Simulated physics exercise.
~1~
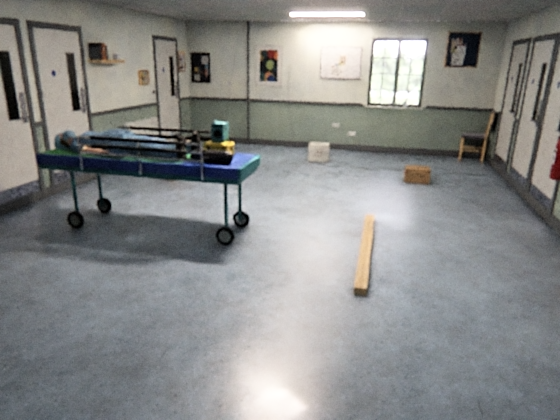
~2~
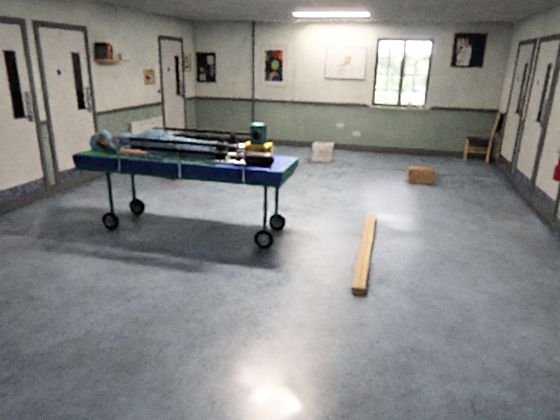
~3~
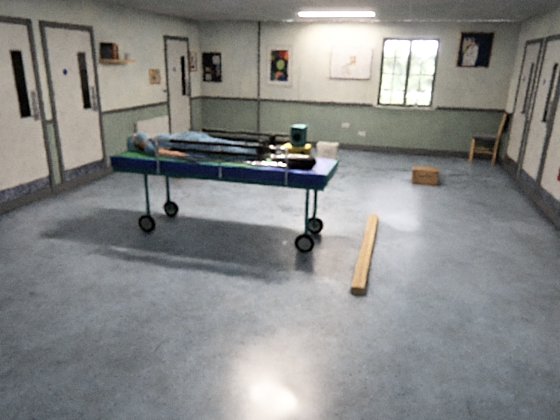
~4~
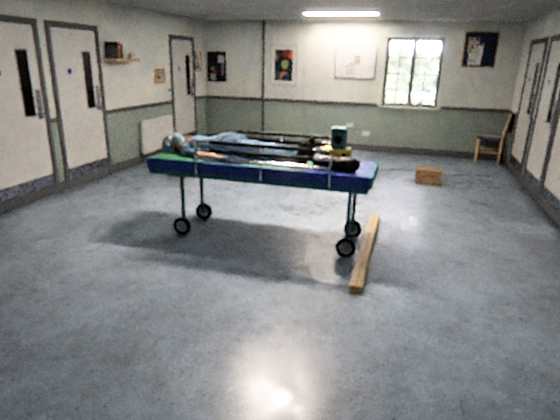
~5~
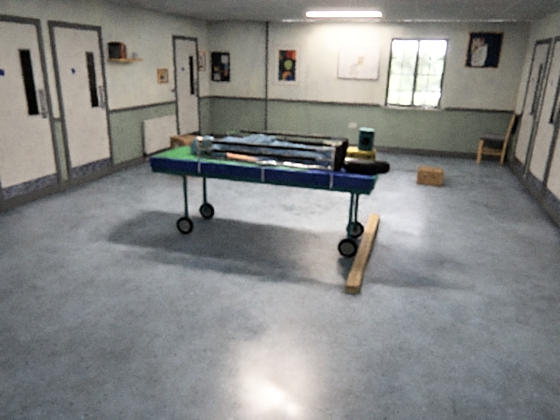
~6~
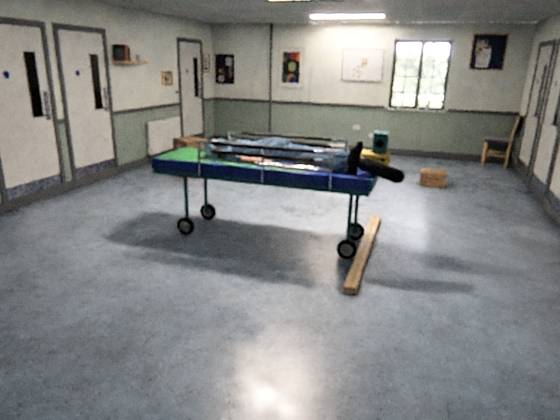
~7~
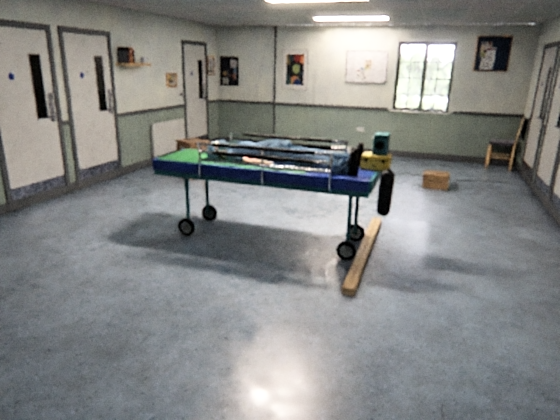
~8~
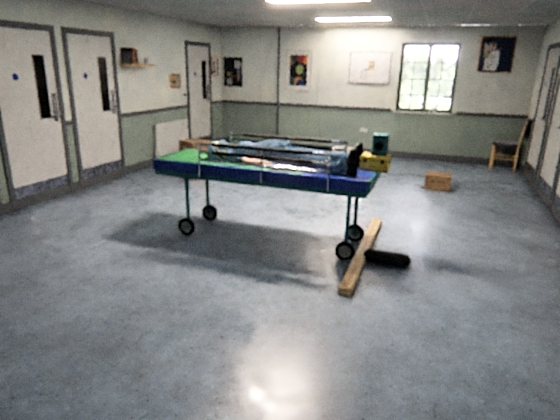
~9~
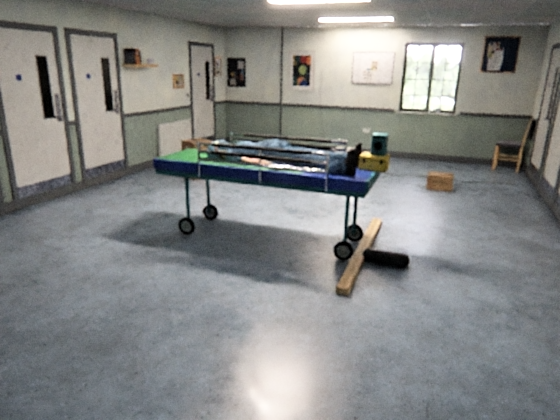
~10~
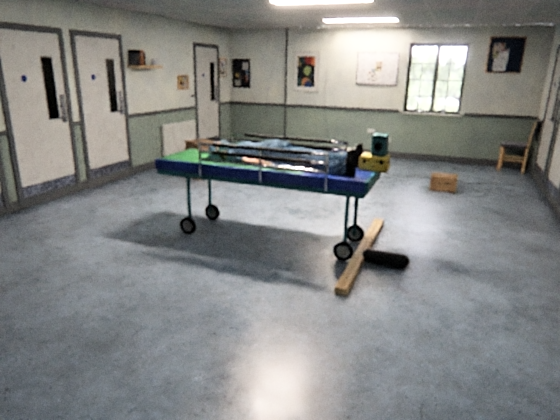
Hospital trolley rolling right and stopping dead at a floor sill, its load sliding forward and a black gas bottle dropping off.
